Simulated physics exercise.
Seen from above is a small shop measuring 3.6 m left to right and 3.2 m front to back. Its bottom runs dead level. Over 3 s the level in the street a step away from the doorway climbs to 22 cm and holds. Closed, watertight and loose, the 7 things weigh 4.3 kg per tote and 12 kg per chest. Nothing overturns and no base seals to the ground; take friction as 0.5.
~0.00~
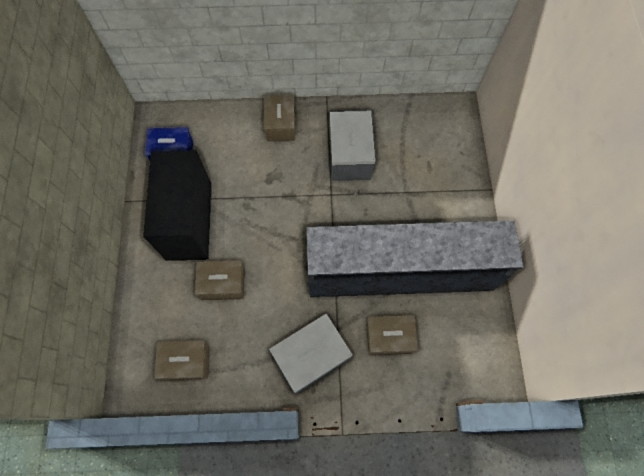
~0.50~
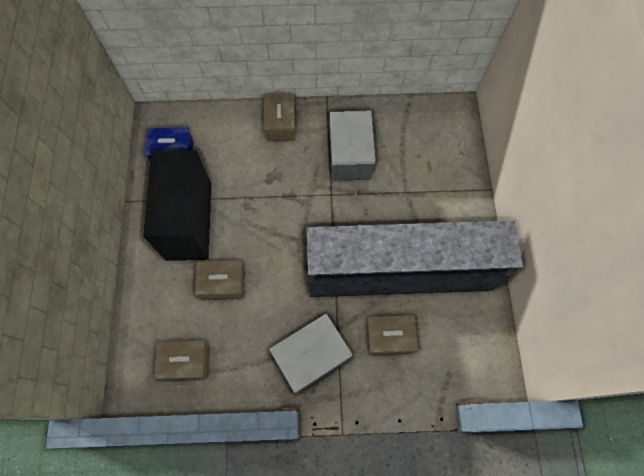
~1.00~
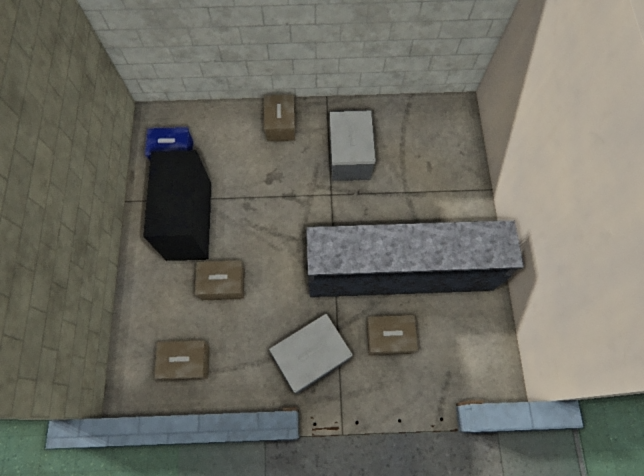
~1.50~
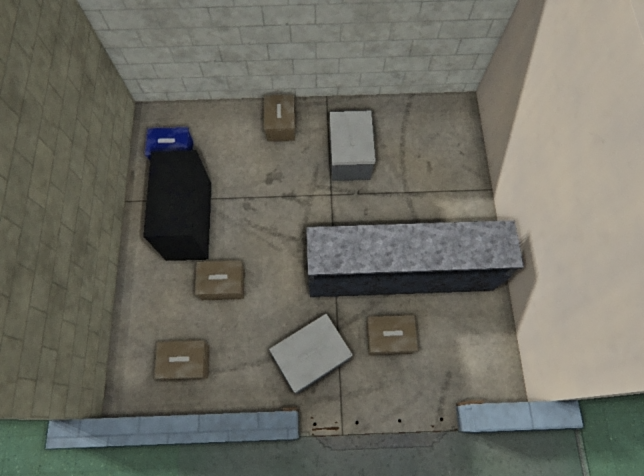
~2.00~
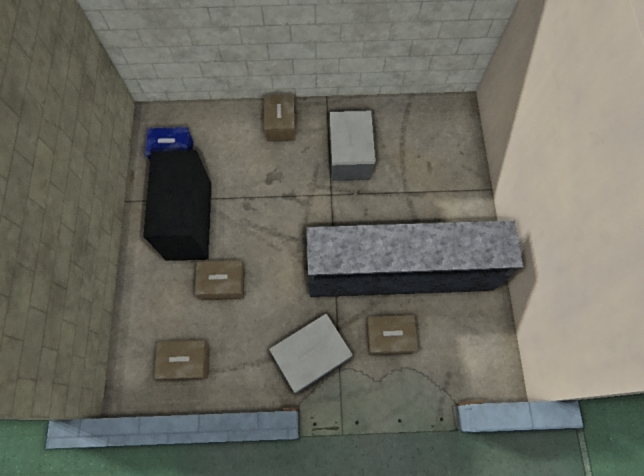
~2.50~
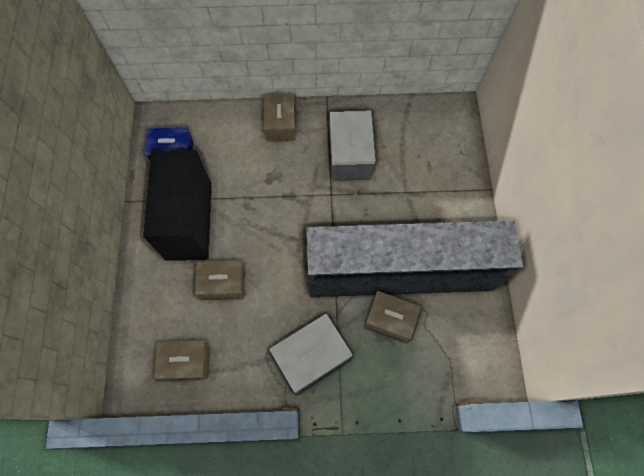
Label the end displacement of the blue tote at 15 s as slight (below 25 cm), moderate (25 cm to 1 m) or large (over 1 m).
Large.
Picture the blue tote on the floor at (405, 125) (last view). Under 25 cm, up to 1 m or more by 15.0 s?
In that run it wanders far off.
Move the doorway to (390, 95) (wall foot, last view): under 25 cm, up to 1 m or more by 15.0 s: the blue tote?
As for the blue tote, it inches along a bit.
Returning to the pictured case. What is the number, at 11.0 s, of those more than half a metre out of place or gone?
The count is 6.
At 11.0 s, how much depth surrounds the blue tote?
Close to 12 centimetres.
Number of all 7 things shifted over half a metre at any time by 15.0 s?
The tally stands at 7.
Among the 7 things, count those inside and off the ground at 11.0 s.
7 at that moment.
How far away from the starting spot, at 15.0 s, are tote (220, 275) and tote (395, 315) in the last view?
Respectively 250 and 60 cm.
After 3.5 s the blue tote is near (167, 141), 0.0 m from its start, aground; 1 afloat.
After 6.8 s the blue tote is near (178, 123), 0.2 m from its start, afloat; 6 afloat.
After 11.0 s the blue tote is near (428, 195), 2.6 m from its start, afloat; 7 afloat.
After 15.0 s the blue tote is near (376, 110), 2.1 m from its start, afloat; 7 afloat.
